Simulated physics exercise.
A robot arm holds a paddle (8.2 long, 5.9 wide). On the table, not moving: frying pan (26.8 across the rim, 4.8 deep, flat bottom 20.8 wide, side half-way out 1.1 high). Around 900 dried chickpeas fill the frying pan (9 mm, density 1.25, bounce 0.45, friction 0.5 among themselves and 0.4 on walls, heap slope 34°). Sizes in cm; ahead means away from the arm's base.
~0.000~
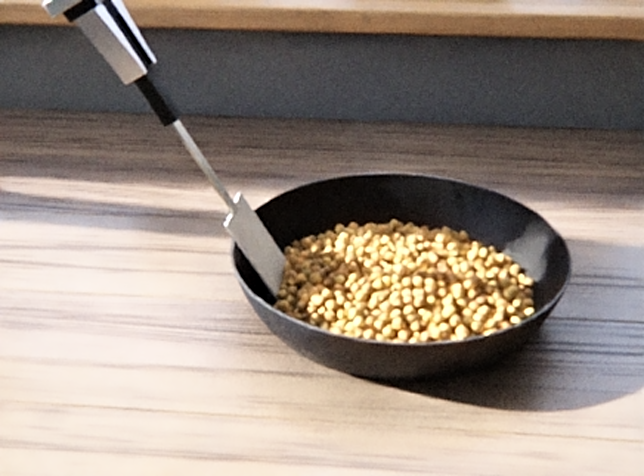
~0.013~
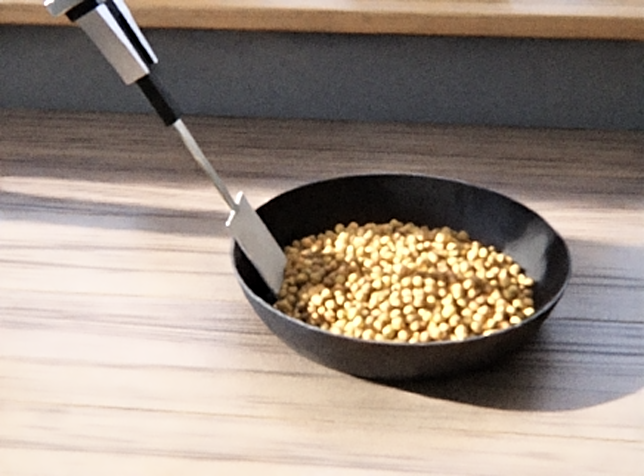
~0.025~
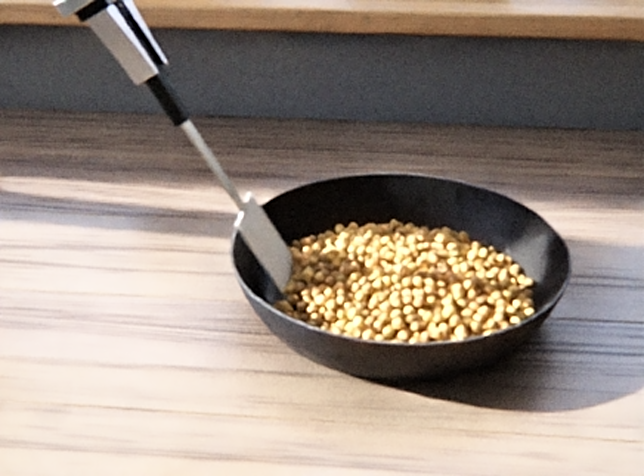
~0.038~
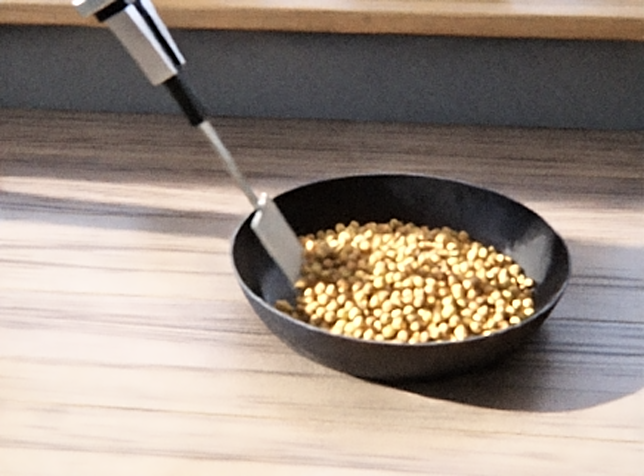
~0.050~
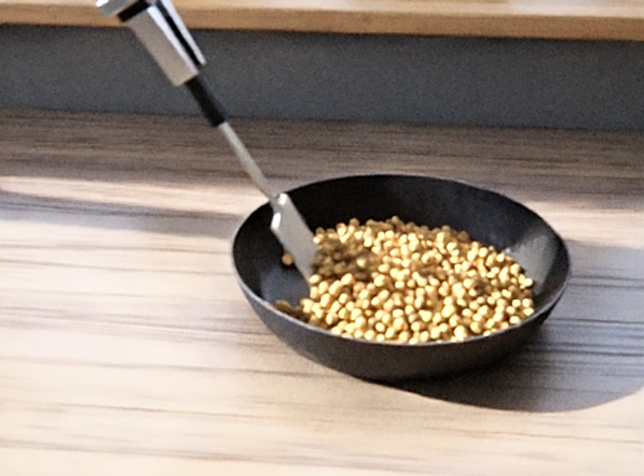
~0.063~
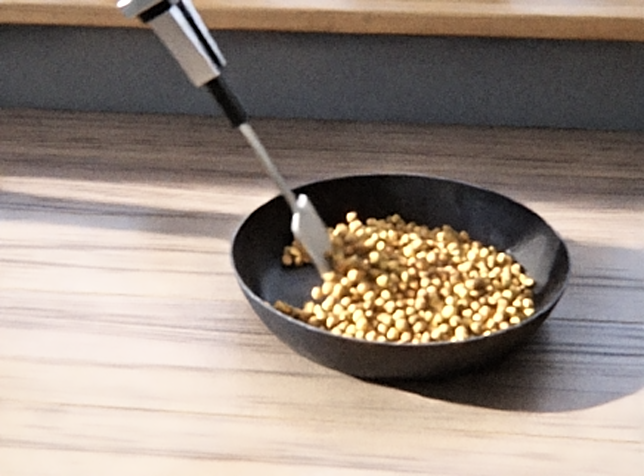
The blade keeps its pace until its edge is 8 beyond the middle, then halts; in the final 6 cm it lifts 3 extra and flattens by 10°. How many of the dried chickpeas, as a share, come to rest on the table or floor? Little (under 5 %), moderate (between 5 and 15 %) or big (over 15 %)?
Share on the table or floor: Moderate (between 5 and 15 %).
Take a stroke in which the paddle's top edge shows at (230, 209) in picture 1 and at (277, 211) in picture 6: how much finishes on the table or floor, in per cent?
About 0 per cent.
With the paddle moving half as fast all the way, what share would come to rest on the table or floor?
It would be near 0 per cent.
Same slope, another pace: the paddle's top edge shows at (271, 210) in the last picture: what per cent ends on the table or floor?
About 0 per cent.
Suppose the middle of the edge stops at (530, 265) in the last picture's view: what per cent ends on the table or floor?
About 15 per cent.
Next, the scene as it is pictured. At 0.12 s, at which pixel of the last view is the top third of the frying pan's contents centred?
Around (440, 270).
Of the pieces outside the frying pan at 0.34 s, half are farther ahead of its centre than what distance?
About 24 cm.
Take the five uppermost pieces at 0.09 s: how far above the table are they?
About 6 cm.
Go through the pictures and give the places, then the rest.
In the first picture, paddle top edge at (233, 208), sloping 60°; upper third of the load around (397, 278), from x 265 to 530, top at y 225; 900 in the frying pan.
In the second picture, paddle top edge at (234, 208), sloping 60°; upper third of the load around (397, 278), from x 265 to 530, top at y 225.
In the third picture, paddle top edge at (243, 208), sloping 60°; upper third of the load around (390, 278), from x 265 to 530, top at y 225.
In the fourth picture, paddle top edge at (260, 209), sloping 60°; upper third of the load around (387, 274), from x 265 to 530, top at y 225.
In the fifth picture, paddle top edge at (279, 210), sloping 60°; upper third of the load around (385, 271), from x 265 to 530, top at y 220.
In the sixth picture, paddle top edge at (298, 211), sloping 60°; upper third of the load around (390, 269), from x 265 to 530, top at y 220; 900 in the frying pan.
By 0.09 s, sloping 60°, highest piece 7 above the table; 900 in the frying pan.
By 0.12 s, sloping 57°, highest piece 7 above the table; 900 in the frying pan.
By 0.34 s, sloping 50°, highest piece 8 above the table; 829 in the frying pan, 69 on the table or floor, 2 on the blade or in flight.
By 1.39 s, sloping 50°, highest piece 5 above the table; 829 in the frying pan, 71 on the table or floor.
Final count, 829 in the frying pan, 71 on the table or floor. That is 8 % on the table or floor.
